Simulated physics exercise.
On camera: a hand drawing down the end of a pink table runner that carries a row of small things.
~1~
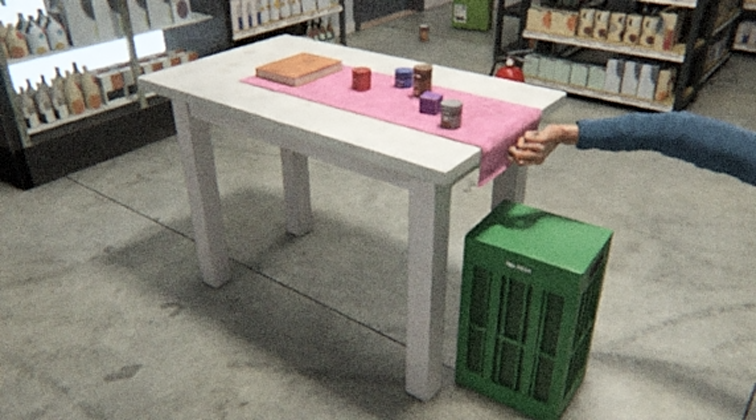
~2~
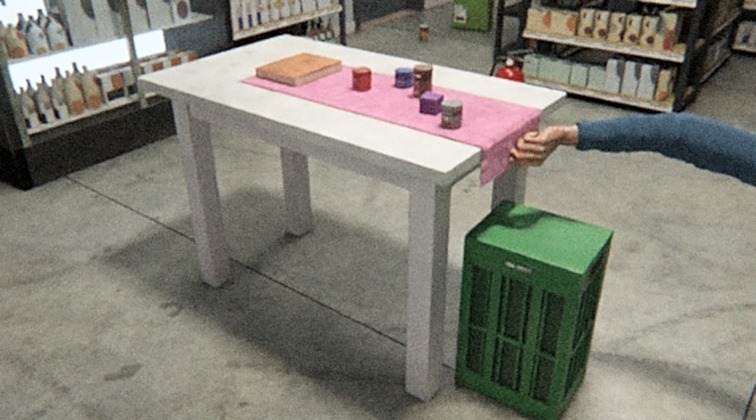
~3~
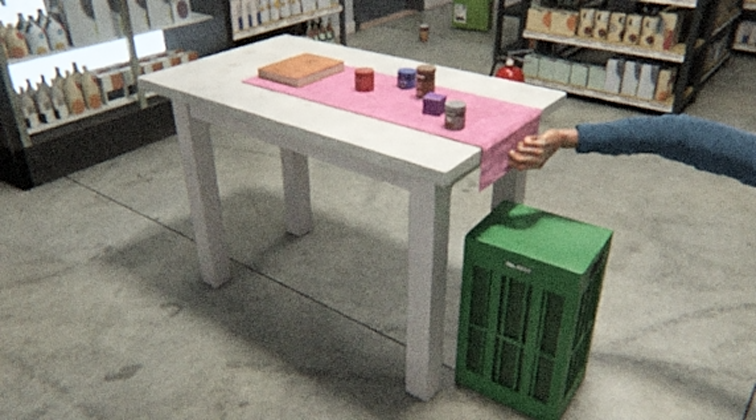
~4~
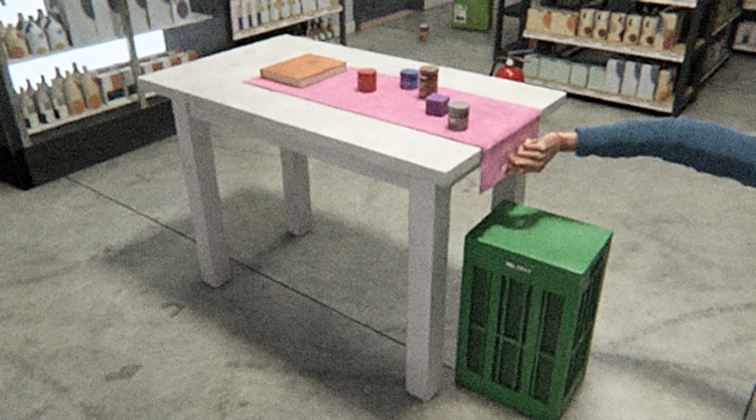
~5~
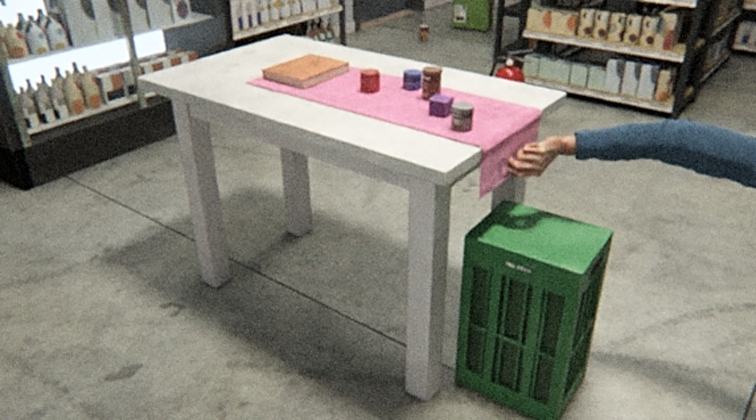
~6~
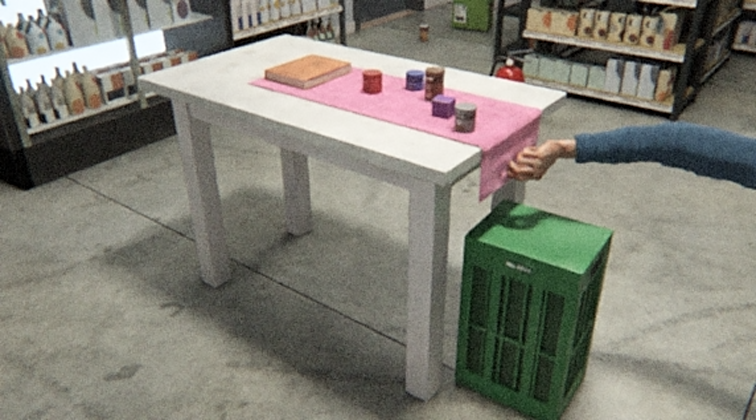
A hand in a blue sleeve reaches in from the right to a white table in a shop with stocked shelves, seen from slightly above by a still camera. It grips the hanging end of a pink runner carrying five small red, blue, brown, purple and grey containers, beside an orange-brown slab and above a green crate. The hand slowly draws the cloth down, and the containers shift slightly right with it.
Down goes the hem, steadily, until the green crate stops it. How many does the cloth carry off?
The answer is one.
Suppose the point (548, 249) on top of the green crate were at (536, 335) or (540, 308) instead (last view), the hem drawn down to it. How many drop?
Then 4 and 3.
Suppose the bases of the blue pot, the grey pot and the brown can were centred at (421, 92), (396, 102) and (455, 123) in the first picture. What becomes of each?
The blue pot stays on, the grey pot stays on, the brown can falls.
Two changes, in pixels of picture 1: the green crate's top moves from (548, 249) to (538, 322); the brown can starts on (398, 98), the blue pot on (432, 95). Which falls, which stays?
The brown can tumbles off; the blue pot is carried off.
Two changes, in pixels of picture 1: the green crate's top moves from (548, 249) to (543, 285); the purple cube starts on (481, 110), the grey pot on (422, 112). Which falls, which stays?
The purple cube tumbles off; the grey pot drops off.
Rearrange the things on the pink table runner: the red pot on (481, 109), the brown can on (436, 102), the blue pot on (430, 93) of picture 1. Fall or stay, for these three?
The red pot falls, the brown can holds on, the blue pot does not fall.
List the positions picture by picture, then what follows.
Hem (478, 188); grey pot (452, 102); purple cube (432, 95); brown can (423, 67); blue pot (404, 70); red pot (362, 69); top of the crate (548, 249), in the first picture.
Hem (480, 189); grey pot (453, 103), in the second picture.
Hem (479, 192); purple cube (435, 96), in the third picture.
Hem (479, 196); brown can (429, 68); top of the crate (548, 249), in the fourth picture.
Hem (479, 200); blue pot (412, 71), in the fifth picture.
Hem (478, 203); grey pot (466, 106); purple cube (444, 98); brown can (435, 69); blue pot (415, 72); red pot (372, 72), in the sixth picture.
A little later, hem near (507, 205); all still up.
Next, hem on the crate; grey pot gone.
When it is over, hem on the crate; grey pot gone. Over the edge go one.
